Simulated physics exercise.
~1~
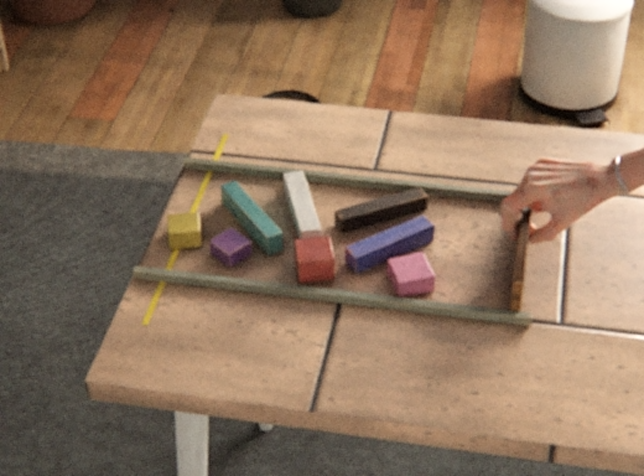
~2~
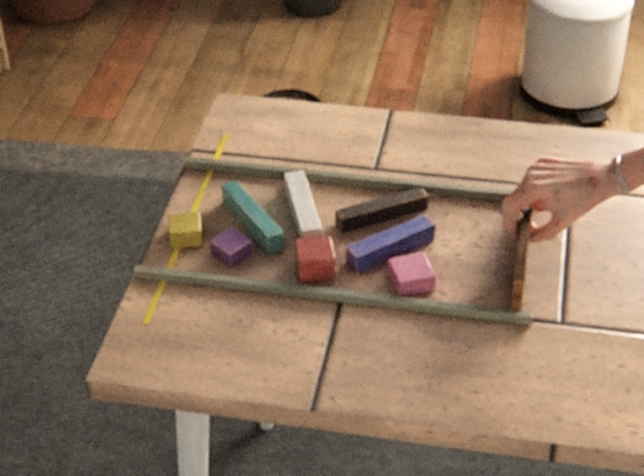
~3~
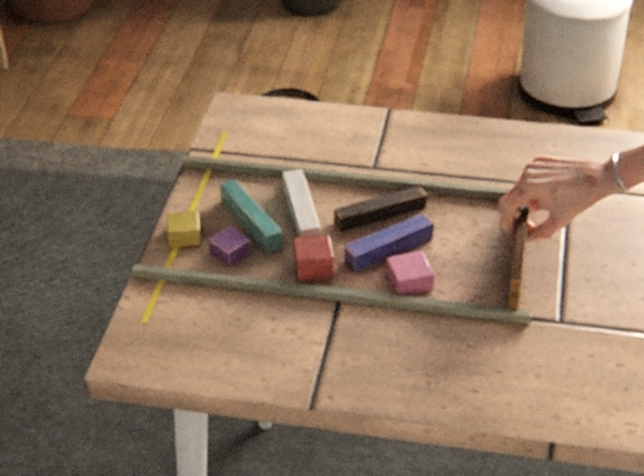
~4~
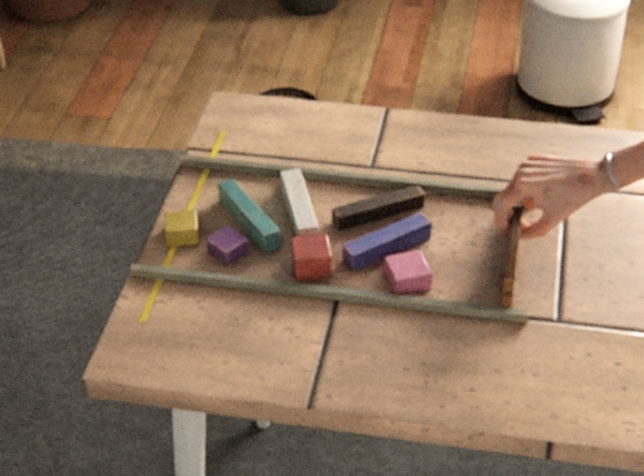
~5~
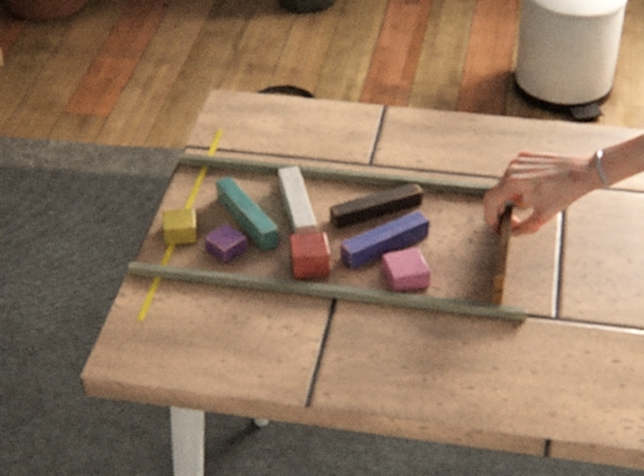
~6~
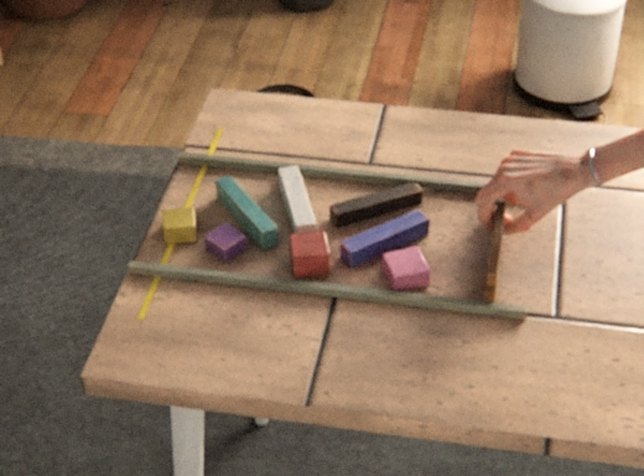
On a wooden tabletop, a hand slides an upright board slightly left between two rails, the coloured blocks ahead lying still.
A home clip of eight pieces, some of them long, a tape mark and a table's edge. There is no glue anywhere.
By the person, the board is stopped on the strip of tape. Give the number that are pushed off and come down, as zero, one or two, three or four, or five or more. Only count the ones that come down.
The number gone is large: Five or more.
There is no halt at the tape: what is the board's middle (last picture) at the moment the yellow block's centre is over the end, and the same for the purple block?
I reckon its middle sits around (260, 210) and then around (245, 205).
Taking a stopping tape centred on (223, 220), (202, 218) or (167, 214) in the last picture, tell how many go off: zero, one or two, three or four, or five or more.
Tape by tape, the falls would be three or four, then five or over, then five or more.
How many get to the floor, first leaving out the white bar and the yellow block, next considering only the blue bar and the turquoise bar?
The counts: 3 and 3.
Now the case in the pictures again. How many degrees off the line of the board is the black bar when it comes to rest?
Near 30 degrees.
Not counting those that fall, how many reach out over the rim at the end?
The number overhanging is 3.
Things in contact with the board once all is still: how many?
3.
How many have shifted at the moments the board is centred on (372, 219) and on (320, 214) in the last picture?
It comes to 5 for the first spot, 7 for the other.
A little later, none off yet; yellow block at rest near (179, 226); purple block at rest near (226, 242); turquoise bar at rest near (246, 212).
Next, none off yet; yellow block shifted a little near (165, 224); purple block shifted well along near (167, 247); turquoise bar shifted a little near (189, 209).
When it is over, the number that fall off is five or more; down, red block, white bar, turquoise bar, purple block and yellow block.
